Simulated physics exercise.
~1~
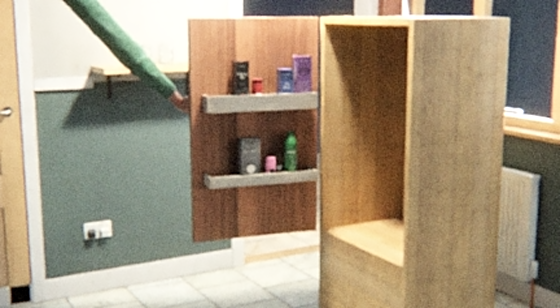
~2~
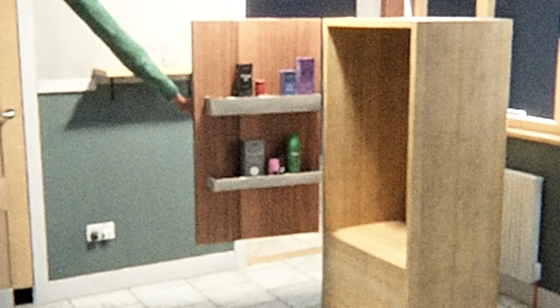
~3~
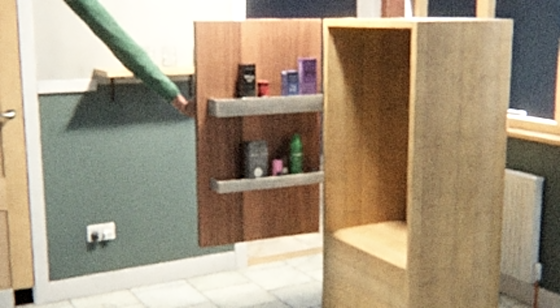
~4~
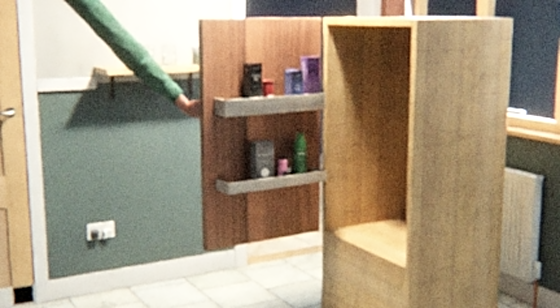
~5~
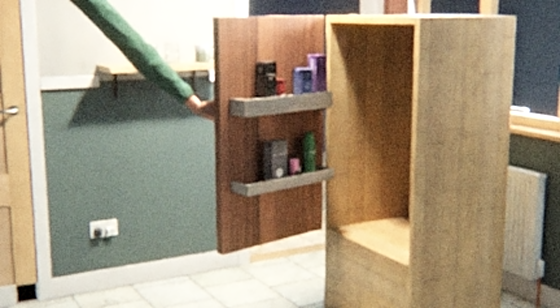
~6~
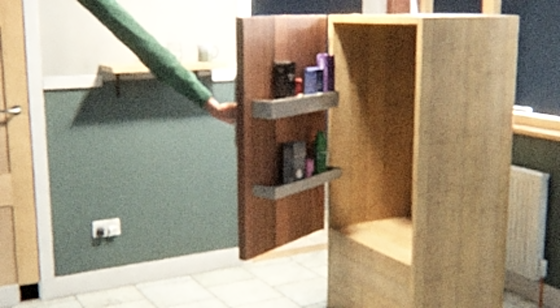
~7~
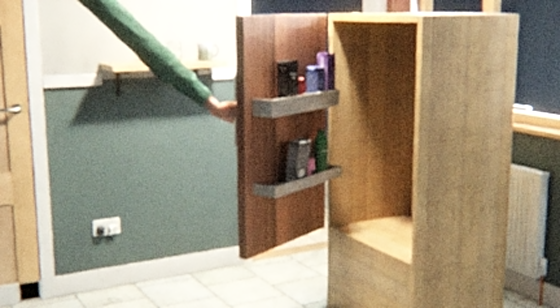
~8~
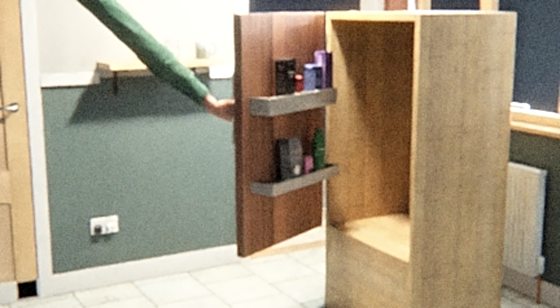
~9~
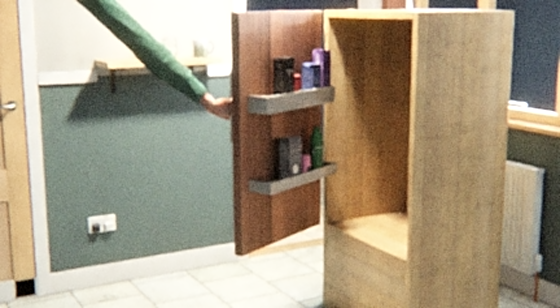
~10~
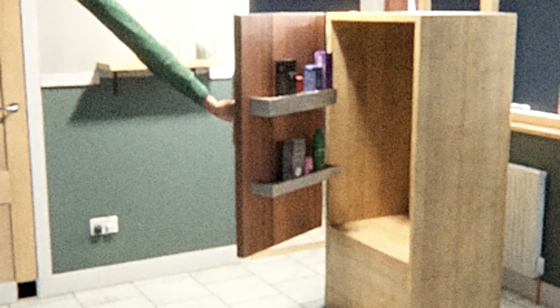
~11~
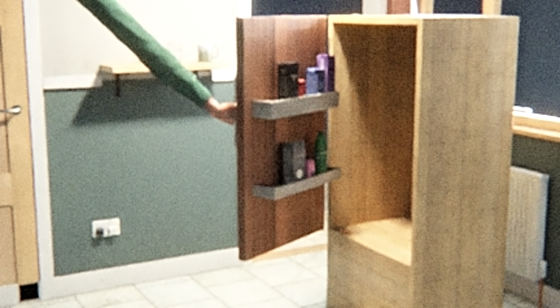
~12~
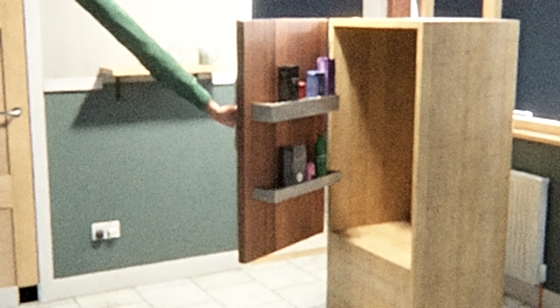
A green-sleeved arm pushed a wooden cupboard door partway towards shut, carrying its two racks of small cartons and bottles to the right. The door then stopped, still well open, and everything stayed in the racks while the hand remained at its edge.
